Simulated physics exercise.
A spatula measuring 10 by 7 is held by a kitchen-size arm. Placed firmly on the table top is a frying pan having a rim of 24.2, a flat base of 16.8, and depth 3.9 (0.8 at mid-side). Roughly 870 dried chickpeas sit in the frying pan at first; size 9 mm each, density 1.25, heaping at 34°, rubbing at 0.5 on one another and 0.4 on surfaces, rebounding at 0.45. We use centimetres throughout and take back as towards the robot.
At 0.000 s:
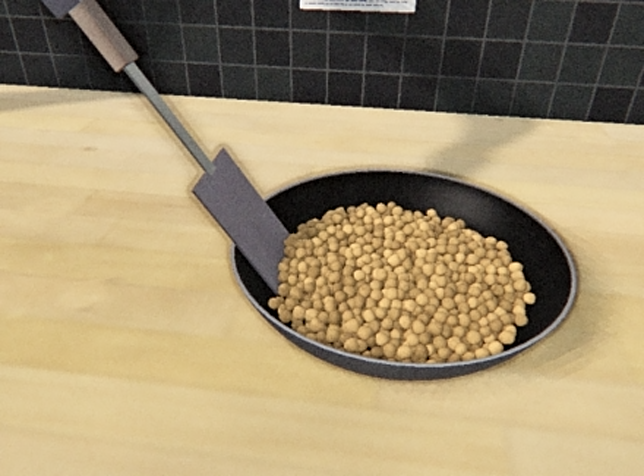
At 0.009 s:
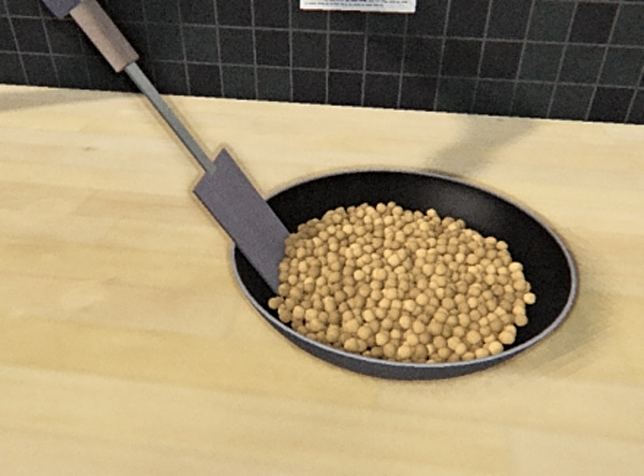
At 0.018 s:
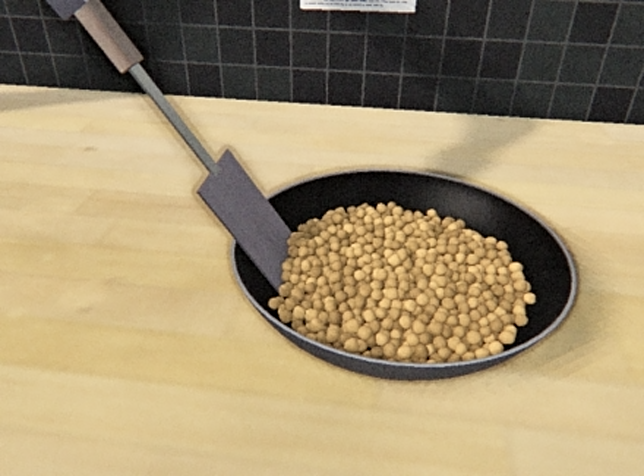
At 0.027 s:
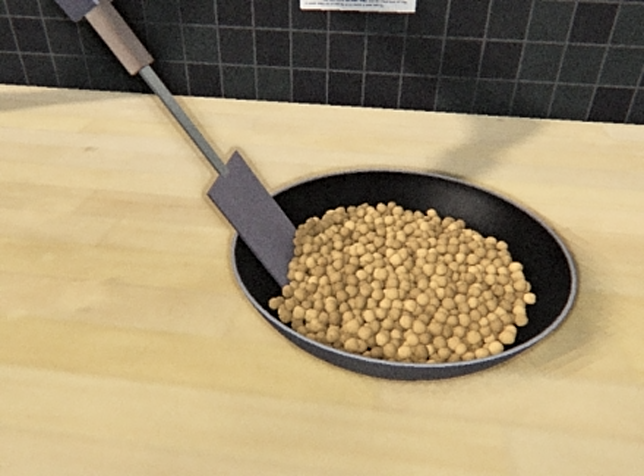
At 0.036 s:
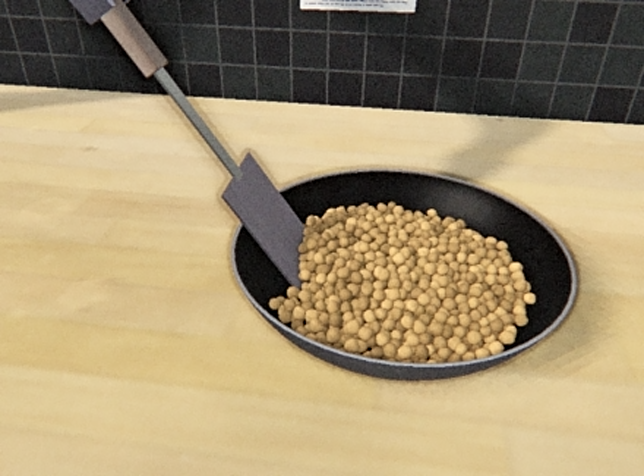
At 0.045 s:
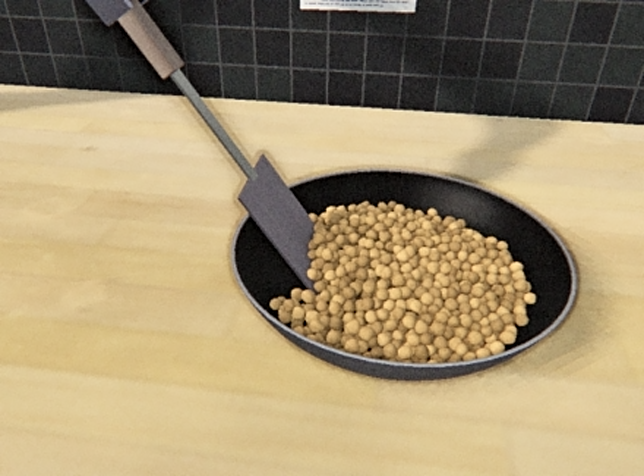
Spatula sliding slowly rightward into a heap of chickpeas in a dark frying pan on a pale wooden table top.
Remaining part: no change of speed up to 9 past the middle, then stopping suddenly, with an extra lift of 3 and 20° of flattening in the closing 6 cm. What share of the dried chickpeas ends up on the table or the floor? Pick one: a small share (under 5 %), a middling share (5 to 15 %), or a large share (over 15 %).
A large share.
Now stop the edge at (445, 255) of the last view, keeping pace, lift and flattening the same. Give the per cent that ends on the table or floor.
The share ending on the table or floor is about 10 per cent.
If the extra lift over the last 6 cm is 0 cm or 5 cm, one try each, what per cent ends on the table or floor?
Roughly 20 % and then 20 %.
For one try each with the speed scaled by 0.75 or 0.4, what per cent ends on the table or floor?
Near 20 and near 10 percent respectively.
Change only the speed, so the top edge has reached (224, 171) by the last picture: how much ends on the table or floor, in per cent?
10 %.
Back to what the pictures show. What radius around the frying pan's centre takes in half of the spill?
The answer is around 34 cm.
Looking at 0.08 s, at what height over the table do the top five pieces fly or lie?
6 cm.
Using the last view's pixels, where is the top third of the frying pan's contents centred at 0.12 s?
I'd put it somewhere near (448, 254).
After 0.08 s, sloping 56°, highest piece 6 above the table; 867 in the frying pan.
After 0.12 s, sloping 52°, highest piece 8 above the table; 867 in the frying pan.
After 0.34 s, sloping 36°, highest piece 10 above the table; 657 in the frying pan, 156 on the table or floor, 54 on the blade or in flight.
After 1.39 s, sloping 36°, highest piece 5 above the table; 657 in the frying pan, 210 on the table or floor.
In the end, 657 in the frying pan, 210 on the table or floor. That is 24 % on the table or floor.
